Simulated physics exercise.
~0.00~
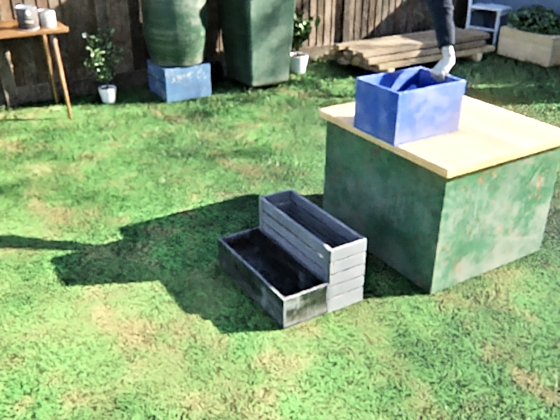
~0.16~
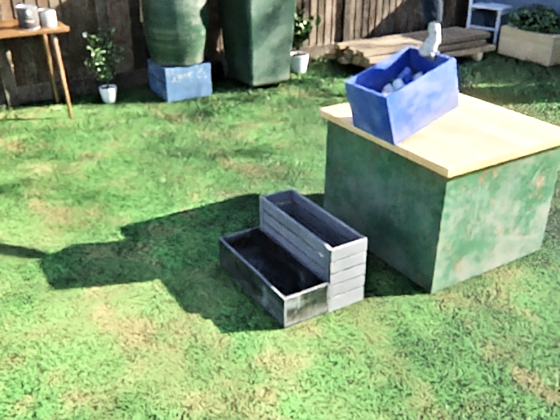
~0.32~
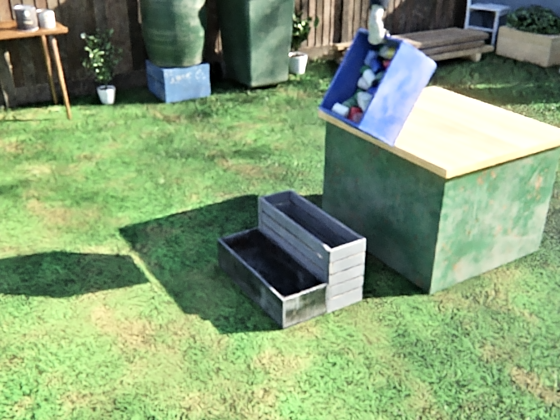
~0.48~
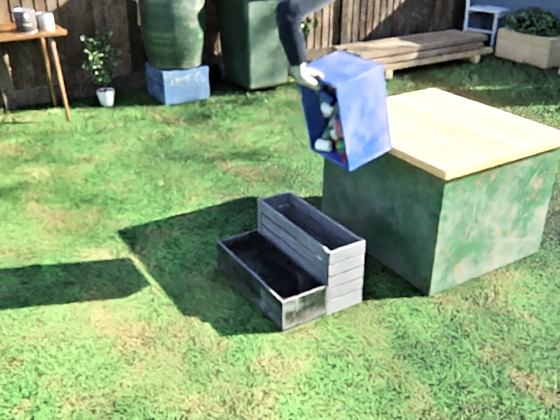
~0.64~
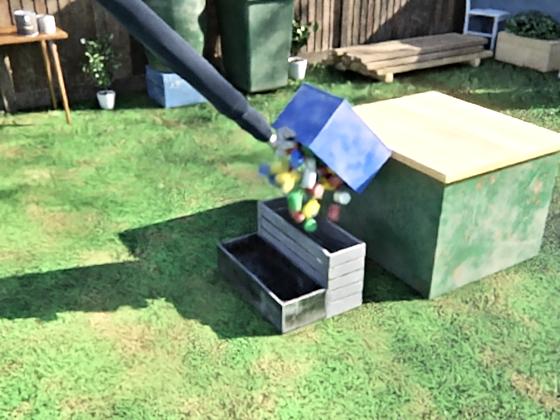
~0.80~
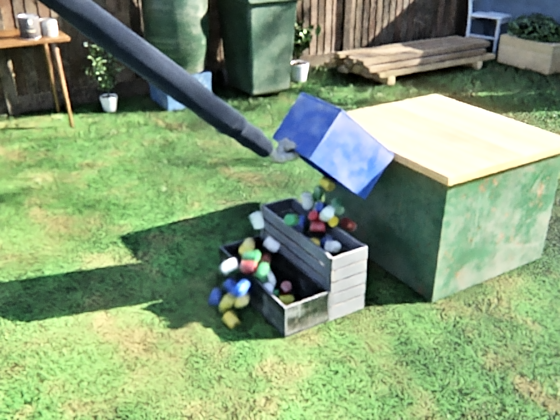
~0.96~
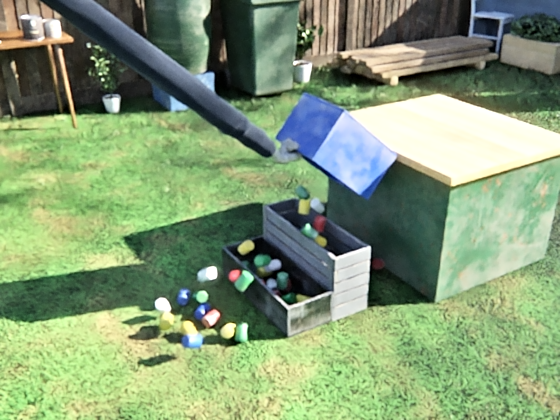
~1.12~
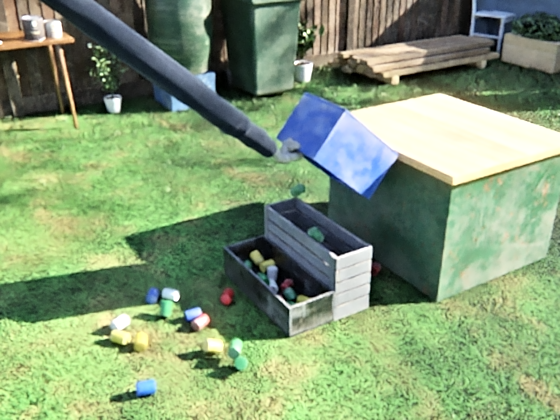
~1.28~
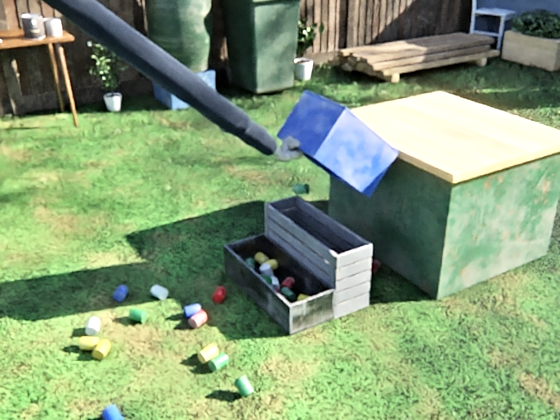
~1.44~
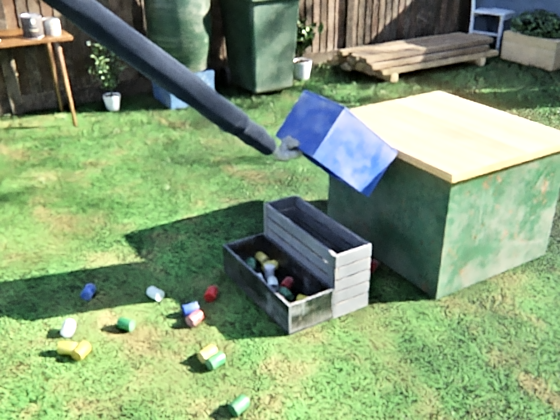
In the video, a dark arm with a pale hand tips a blue tote off a wooden-topped bench, pouring small colourful jars towards a grey box and a black box. Some jars lie in the black box and others scattered on the grass, while the tote stays tilted.
